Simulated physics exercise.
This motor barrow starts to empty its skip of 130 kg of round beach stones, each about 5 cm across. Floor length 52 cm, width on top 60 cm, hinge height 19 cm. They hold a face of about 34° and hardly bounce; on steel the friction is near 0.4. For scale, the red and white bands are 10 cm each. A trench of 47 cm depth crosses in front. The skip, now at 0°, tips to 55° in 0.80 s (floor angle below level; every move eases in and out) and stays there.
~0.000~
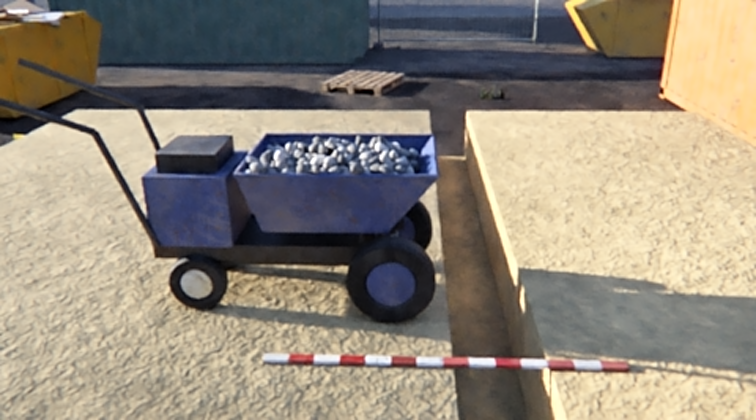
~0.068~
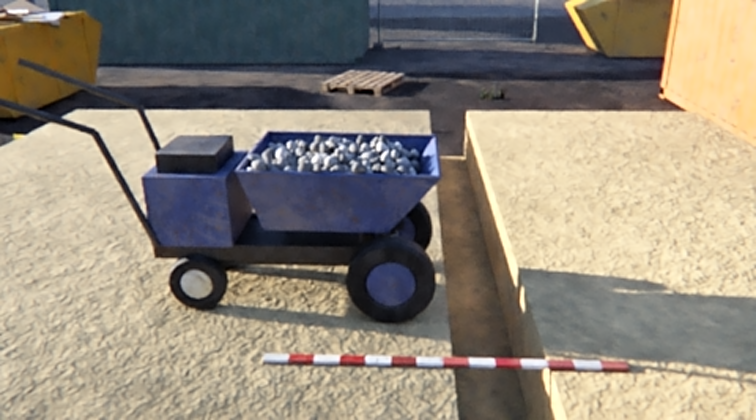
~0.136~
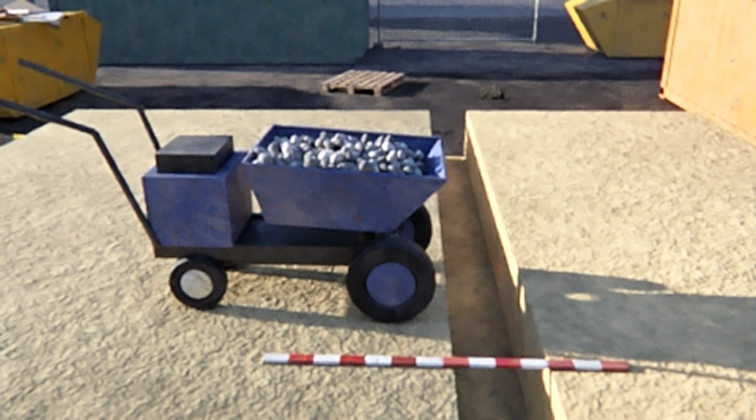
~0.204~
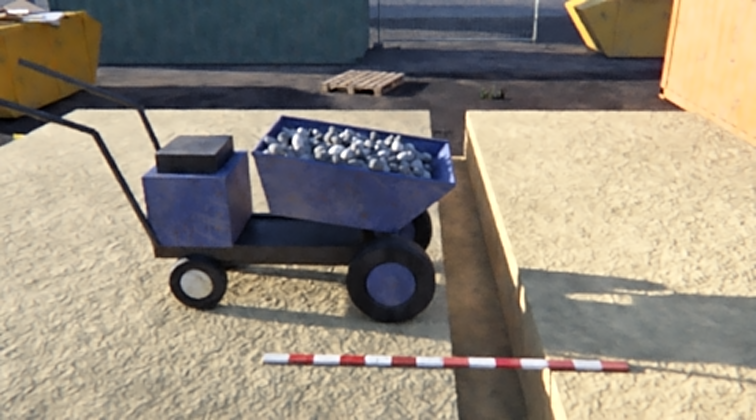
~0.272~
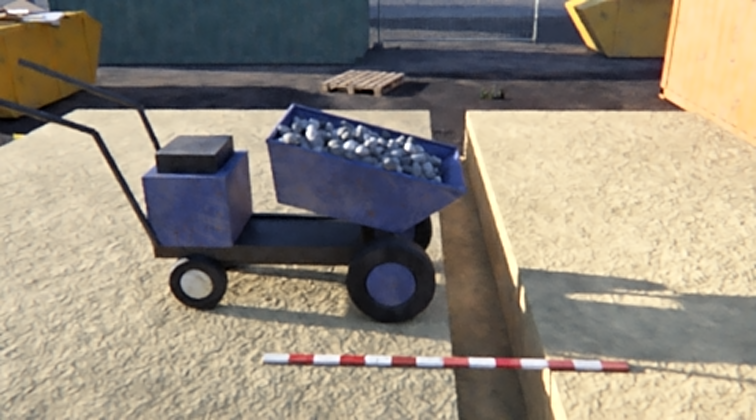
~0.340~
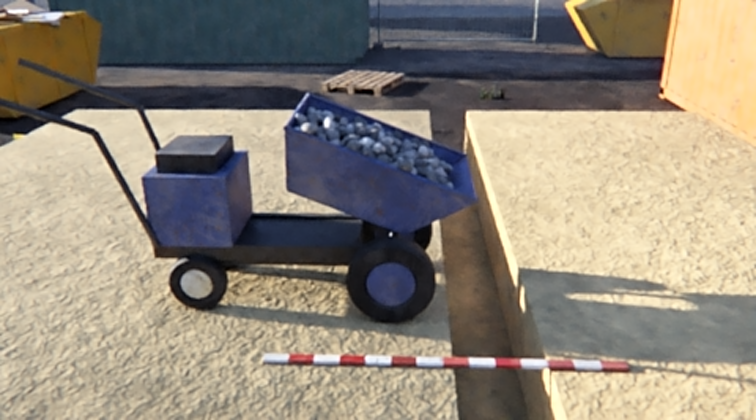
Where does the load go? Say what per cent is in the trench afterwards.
Some 28 per cent of it.
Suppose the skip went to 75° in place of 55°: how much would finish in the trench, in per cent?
In that case some 30 per cent.
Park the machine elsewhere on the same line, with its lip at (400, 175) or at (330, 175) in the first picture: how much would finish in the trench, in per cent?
Near 50 per cent from the first place, 60 from the second.
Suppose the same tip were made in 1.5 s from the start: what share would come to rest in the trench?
In that case some 35 per cent.
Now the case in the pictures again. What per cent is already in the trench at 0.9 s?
About 5 per cent by then.
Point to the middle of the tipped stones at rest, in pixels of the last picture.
Their middle is at about (555, 288).
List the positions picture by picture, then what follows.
The skip is at 0°, its lip at (438, 177); the top of the load is at (361, 147), in the first picture.
Lip at (440, 178), floor tilted 1°, highest stones at (346, 146); the stones move at 0.2 m/s on average, in the second picture.
The skip is at 4°, its lip at (446, 181); the top of the load is at (343, 144); the stones move at 0.5 m/s on average, in the third picture.
Lip at (456, 186), floor tilted 9°, highest stones at (311, 138); the stones move at 0.6 m/s on average, in the fourth picture.
The skip is at 15°, its lip at (466, 192); the top of the load is at (301, 127); the stones move at 0.8 m/s on average, in the fifth picture.
Lip at (478, 201), floor tilted 21°, highest stones at (315, 117); the stones move at 0.8 m/s on average, in the sixth picture.
After 0.6 s the floor is at 46°; 100 % in the skip; the foremost stones are at (488, 212).
After 0.9 s the floor is at 55°; 84 % in the skip, 6 % in the trench, 11 % past the trench; the foremost stones are at (569, 286).
After 1.2 s the floor is at 55°; 51 % in the skip, 7 % in the trench, 42 % past the trench; the foremost stones are at (682, 298).
After 3.2 s the floor is at 55°; 25 % in the skip, 28 % in the trench, 47 % past the trench; the foremost stones are past the picture's edge.
